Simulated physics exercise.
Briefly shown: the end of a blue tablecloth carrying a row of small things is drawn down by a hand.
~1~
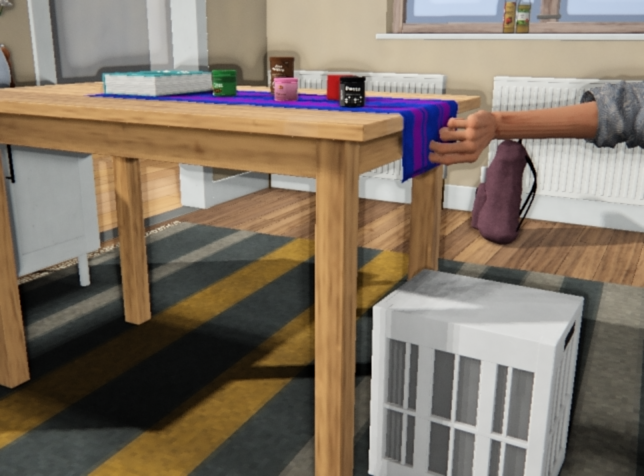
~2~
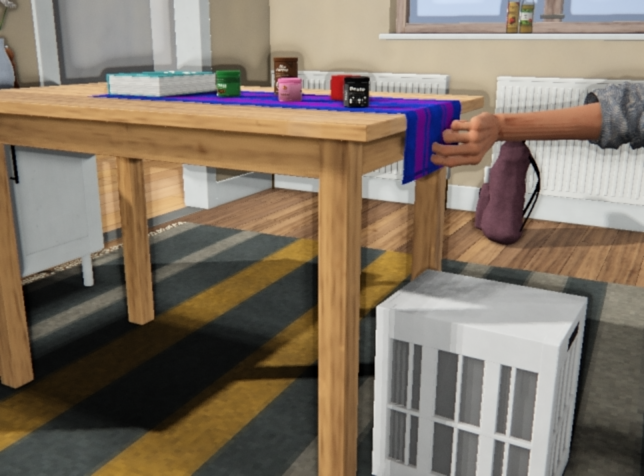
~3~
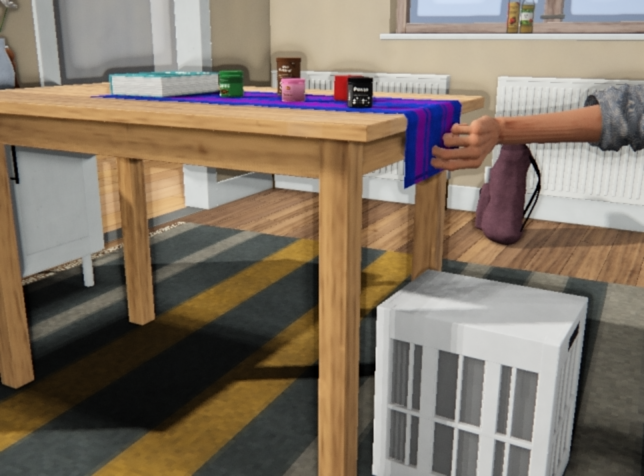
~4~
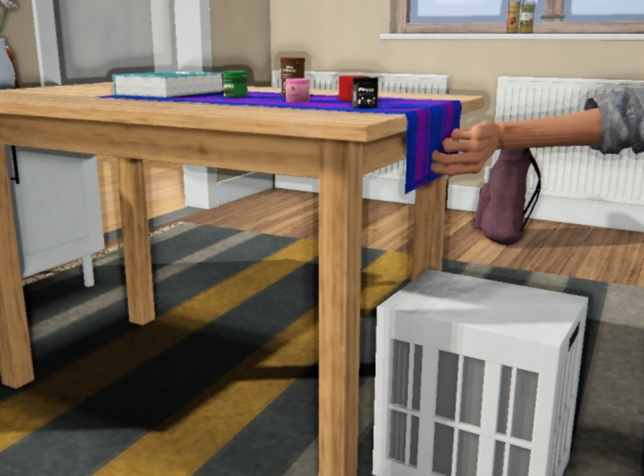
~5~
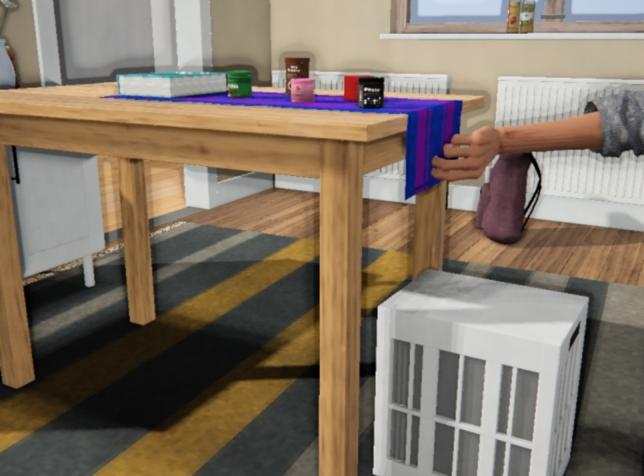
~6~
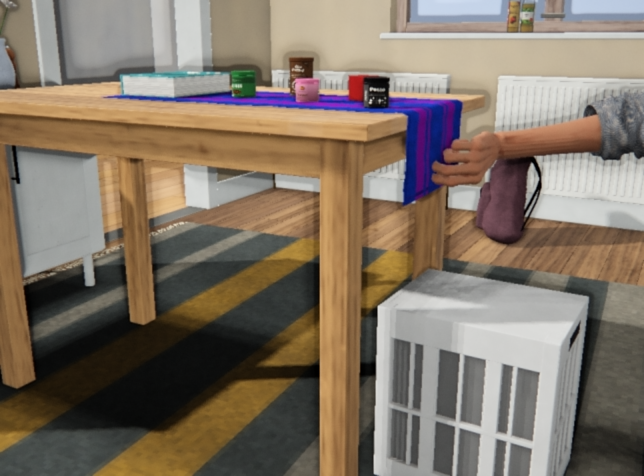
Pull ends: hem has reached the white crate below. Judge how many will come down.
Exactly two go over.
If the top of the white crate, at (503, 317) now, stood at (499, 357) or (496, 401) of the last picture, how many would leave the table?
Then 3, then 4.
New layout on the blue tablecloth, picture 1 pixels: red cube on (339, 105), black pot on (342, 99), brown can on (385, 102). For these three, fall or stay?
Red cube: Goes. Black pot: Goes. Brown can: Goes.
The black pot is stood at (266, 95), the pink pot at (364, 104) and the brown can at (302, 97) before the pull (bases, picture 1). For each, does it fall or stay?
Black pot - stays aboard. Pink pot - leaves the top. Brown can - stays aboard.
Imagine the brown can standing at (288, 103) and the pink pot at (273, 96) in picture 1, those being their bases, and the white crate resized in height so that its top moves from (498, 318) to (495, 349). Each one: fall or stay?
In the end the brown can is no longer on top and the pink pot is still on top.
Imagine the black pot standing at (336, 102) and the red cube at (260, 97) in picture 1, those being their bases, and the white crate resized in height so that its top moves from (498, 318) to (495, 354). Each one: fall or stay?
Outcome for the black pot: It is lost. Outcome for the red cube: It stays.
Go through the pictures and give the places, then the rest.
Hem (401, 183); black pot (353, 77); red cube (342, 75); pink pot (286, 78); brown can (282, 57); green pot (224, 70); top of the crate (498, 318), in the first frame.
Hem (402, 185); black pot (357, 77), in the second frame.
Hem (404, 189); red cube (350, 76), in the third frame.
Hem (405, 194); pink pot (298, 79); top of the crate (502, 318), in the fourth frame.
Hem (405, 200); brown can (297, 58), in the fifth frame.
Hem (403, 206); black pot (377, 77); red cube (364, 75); pink pot (307, 79); brown can (301, 57); green pot (244, 71), in the sixth frame.
A little later, hem near (433, 261); black pot gone.
Next, hem on the crate; black pot and red cube gone.
When it is over, hem on the crate; black pot and red cube gone. Over the edge go two.
